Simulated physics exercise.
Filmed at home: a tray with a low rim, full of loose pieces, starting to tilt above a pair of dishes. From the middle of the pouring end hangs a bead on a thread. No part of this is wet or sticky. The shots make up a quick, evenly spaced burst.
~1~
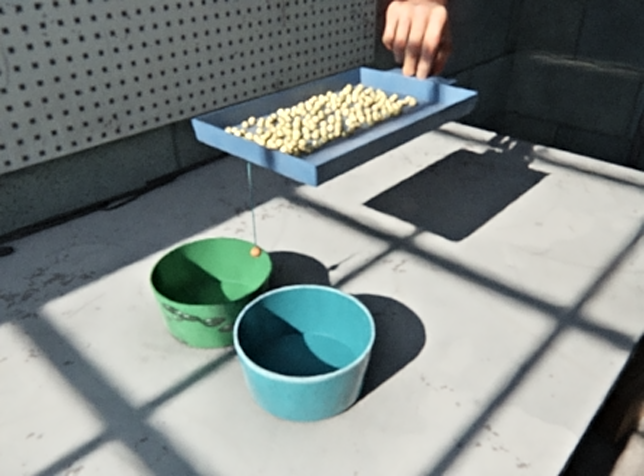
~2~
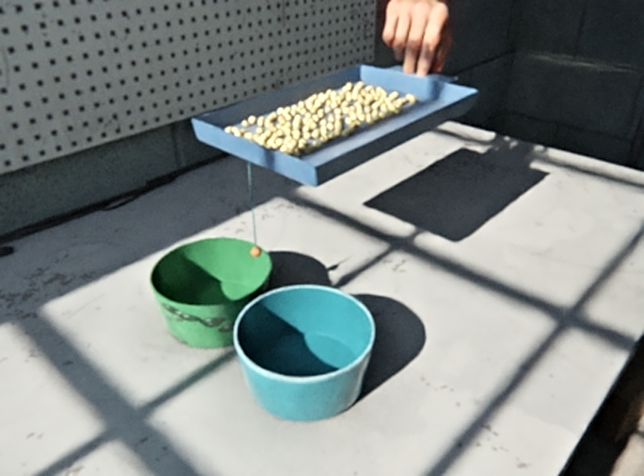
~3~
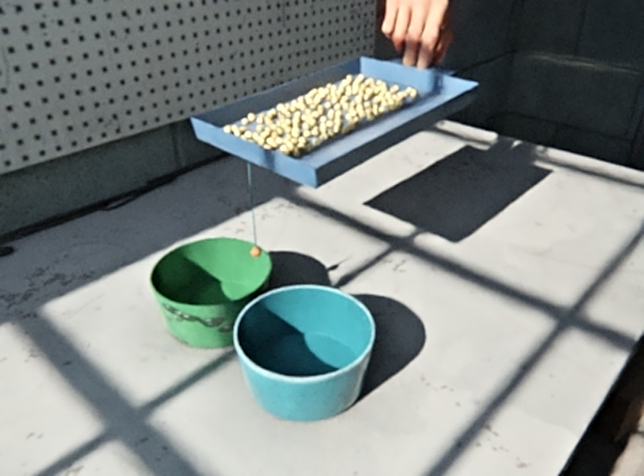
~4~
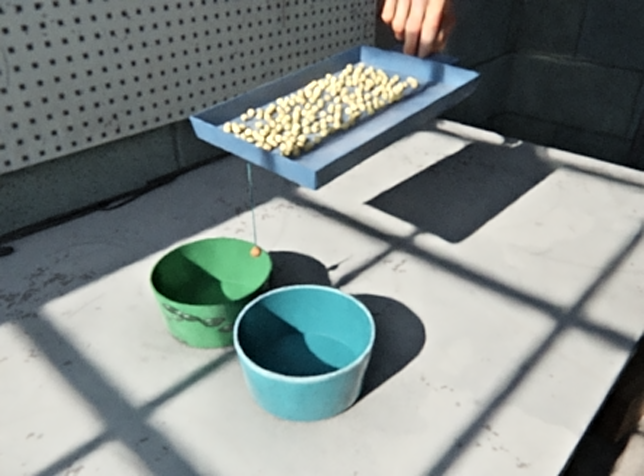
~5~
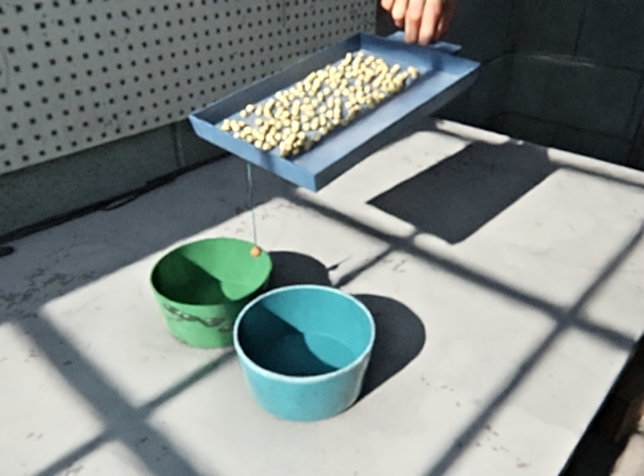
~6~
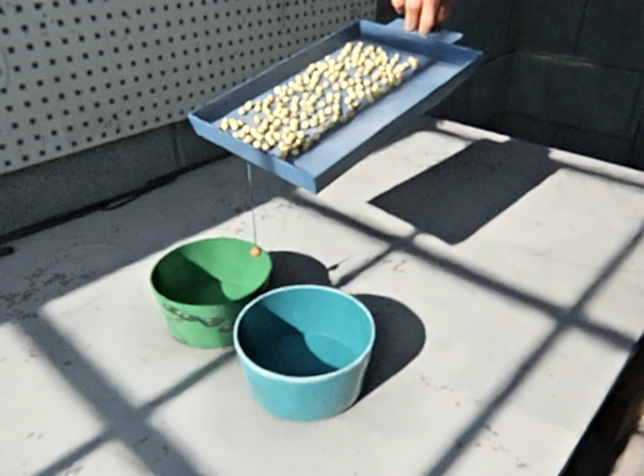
At the start, a hand holds a shallow blue tray of pale beans nearly level above a green bowl and a teal bowl, with a small orange bead hanging on a thread. The hand then slowly raises the far end, and the tray tilts a little toward its near right corner.
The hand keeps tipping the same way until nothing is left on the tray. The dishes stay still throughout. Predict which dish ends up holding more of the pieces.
More pours into the right one.
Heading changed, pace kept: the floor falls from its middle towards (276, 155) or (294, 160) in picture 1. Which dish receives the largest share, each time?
The first slope favours the dish to the left, the second the dish to the right.
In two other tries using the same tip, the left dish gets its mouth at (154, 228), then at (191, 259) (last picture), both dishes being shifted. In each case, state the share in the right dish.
Respectively 10 % and 100 %.
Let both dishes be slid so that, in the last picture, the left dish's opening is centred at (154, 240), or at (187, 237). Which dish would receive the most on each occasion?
Case one: The dish at right. Case two: The dish at right.
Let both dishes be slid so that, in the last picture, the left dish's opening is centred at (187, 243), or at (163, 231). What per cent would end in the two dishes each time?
About 90 % and 20 %.
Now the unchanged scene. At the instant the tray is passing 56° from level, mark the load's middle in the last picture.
The middle of the pieces shows up near (295, 156).
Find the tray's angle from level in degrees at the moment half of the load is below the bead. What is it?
That happens at close to 105 degrees.
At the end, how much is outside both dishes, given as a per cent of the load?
I'd put it near 10 per cent of the load.
Soon after the last picture, tray tipped steeply; nearly all on the tray; a stray few in the right dish; a stray few in the air.
A little later, tray tipped right over; nearly all on the tray; a small part in the right dish; a stray few outside both; a stray few in the air.
Later still, tray tipped past a quarter turn; nearly all in the right dish; a stray few in the left dish; a small part outside both.
At rest, tray tipped past a quarter turn; nearly all in the right dish; a stray few in the left dish; a small part outside both.
